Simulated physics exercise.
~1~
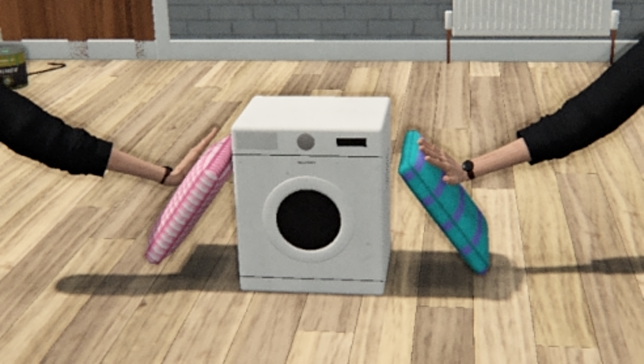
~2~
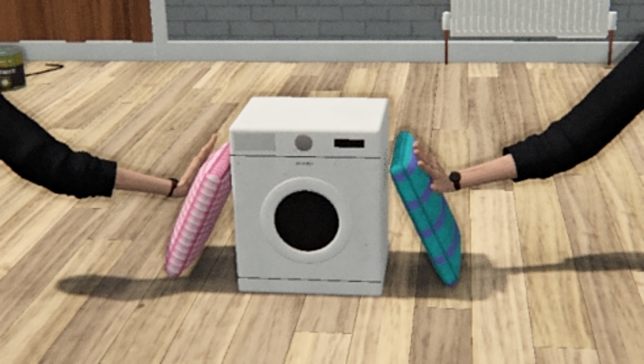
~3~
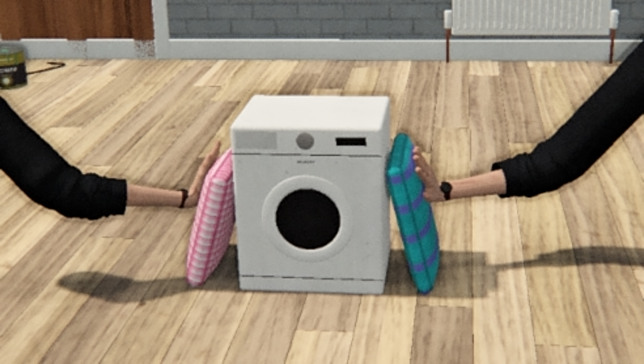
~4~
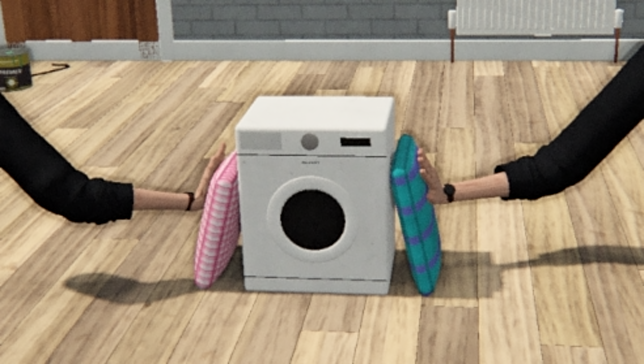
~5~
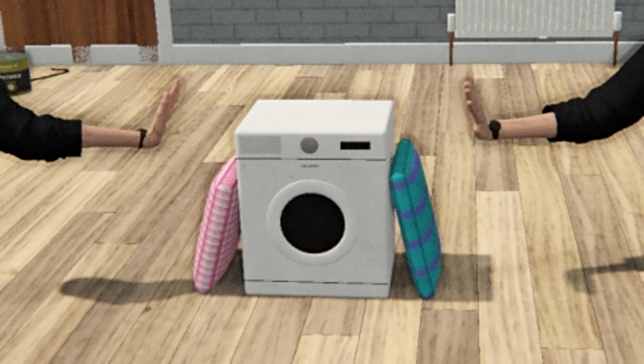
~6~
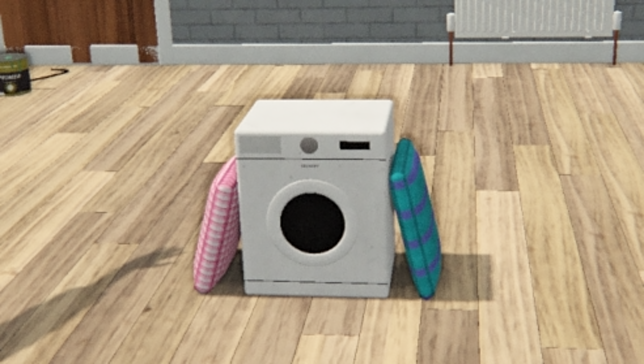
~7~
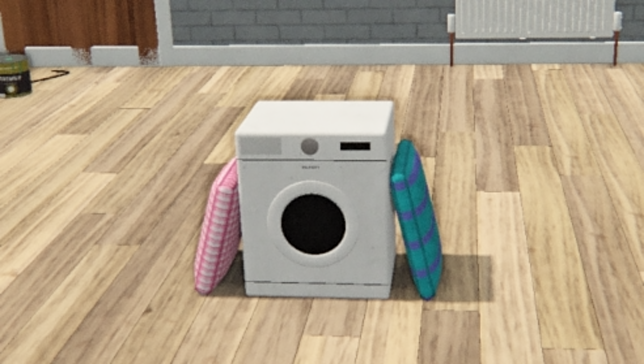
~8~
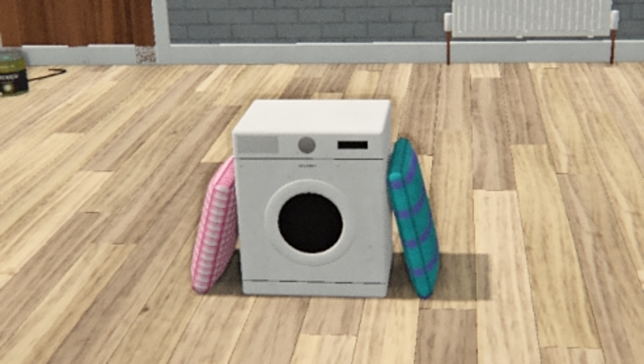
A white machine with a round dark door, like a small washing machine, stands on a bare wooden floor, seen from the front and slightly above by a gently swaying camera. Behind it are a grey brick wall and a white radiator. Two dark-sleeved arms reach in from either side, one hand holding a pink striped cushion on the left, the other a turquoise checked pillow on the right. The hands bring both inward until they rest against the machine's sides. Then the hands let go and draw back out of view. The cushion and pillow stay leaning, and the machine remains in place.
